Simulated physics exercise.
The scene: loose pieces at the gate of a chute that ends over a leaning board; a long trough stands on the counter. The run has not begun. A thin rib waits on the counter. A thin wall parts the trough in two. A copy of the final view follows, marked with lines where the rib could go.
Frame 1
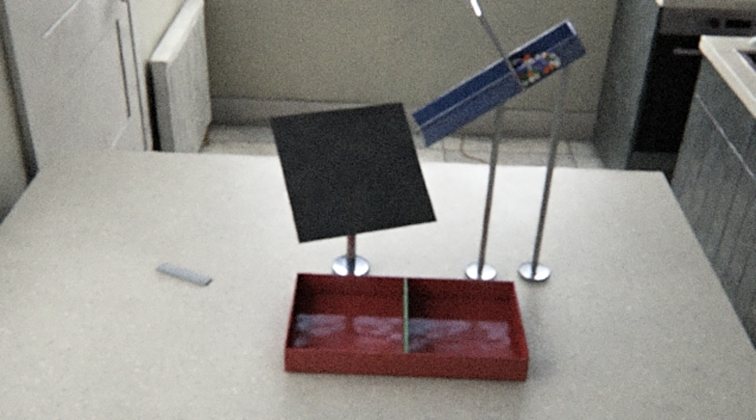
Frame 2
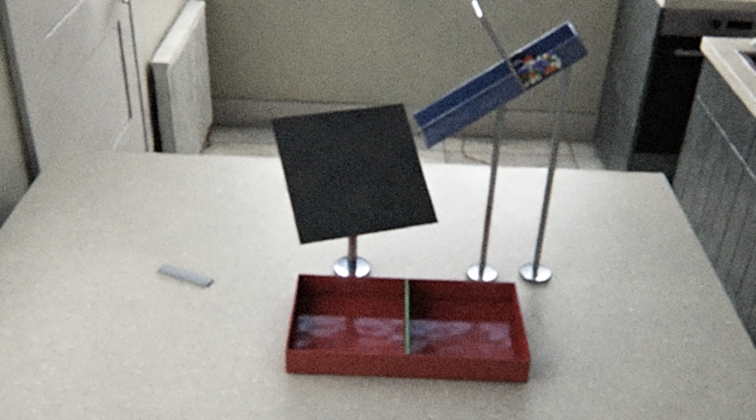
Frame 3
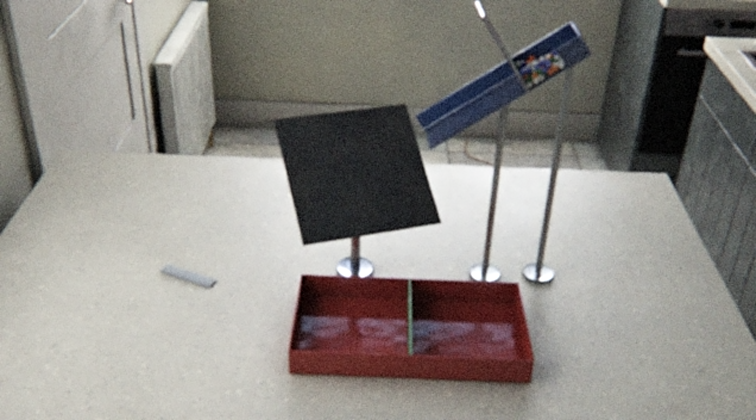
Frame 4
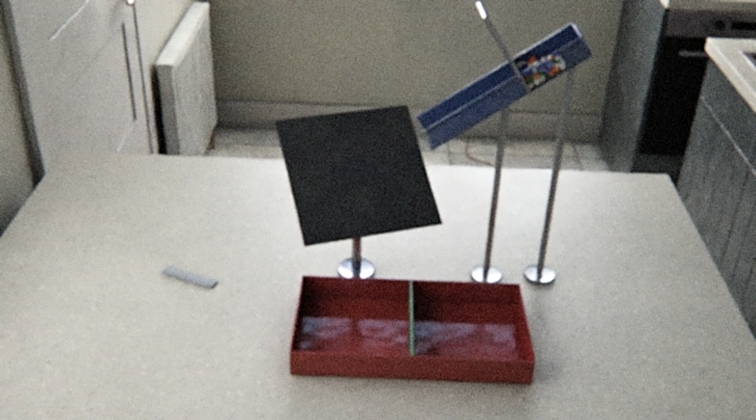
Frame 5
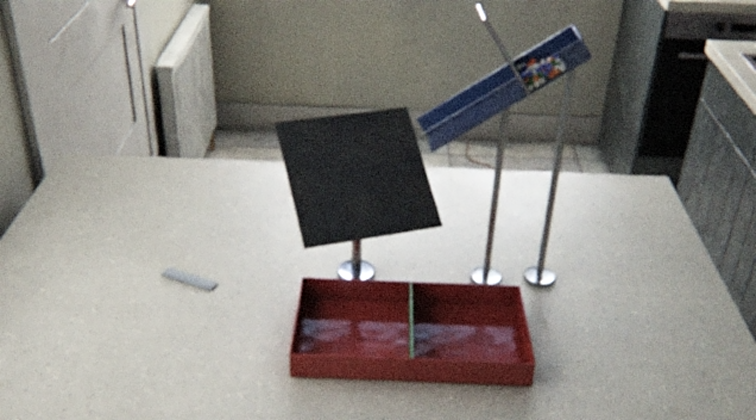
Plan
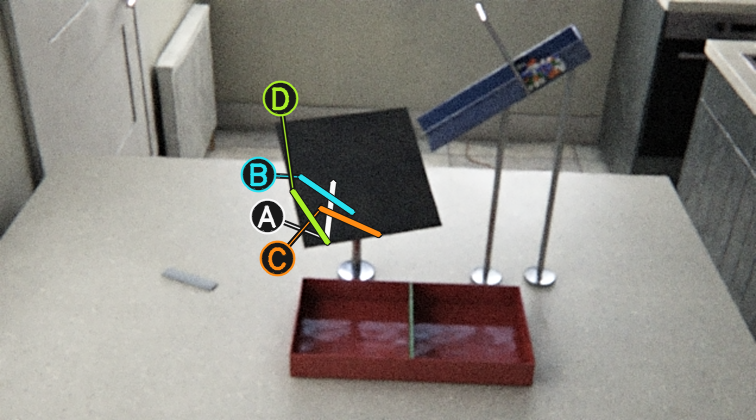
A pale speckled kitchen counter is seen from slightly above, with a white door and radiator behind at left and dark appliances at right. A tilted black board on a stand sits behind a red trough parted by a thin wall, a small grey strip lies at left, and a sloping blue chute on thin metal poles holds colourful beads at upper right. Nothing moves except the view, which shifts very slightly.
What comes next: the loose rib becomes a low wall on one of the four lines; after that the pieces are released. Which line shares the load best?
I would pick line C.
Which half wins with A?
The left half.
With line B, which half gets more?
More lands on the left.
On the marked copy, line A from (333, 182) to (326, 239); line B from (300, 177) to (352, 212); line C from (320, 208) to (378, 234); line D from (293, 191) to (327, 242).
With A, of what is caught, nearly all in the left half, a small part in the right.
With B, of what is caught, most in the left half, about a quarter in the right.
With C, of what is caught, about a third in the left half, about two thirds in the right.
With D, of what is caught, nearly all in the left half, a small part in the right.
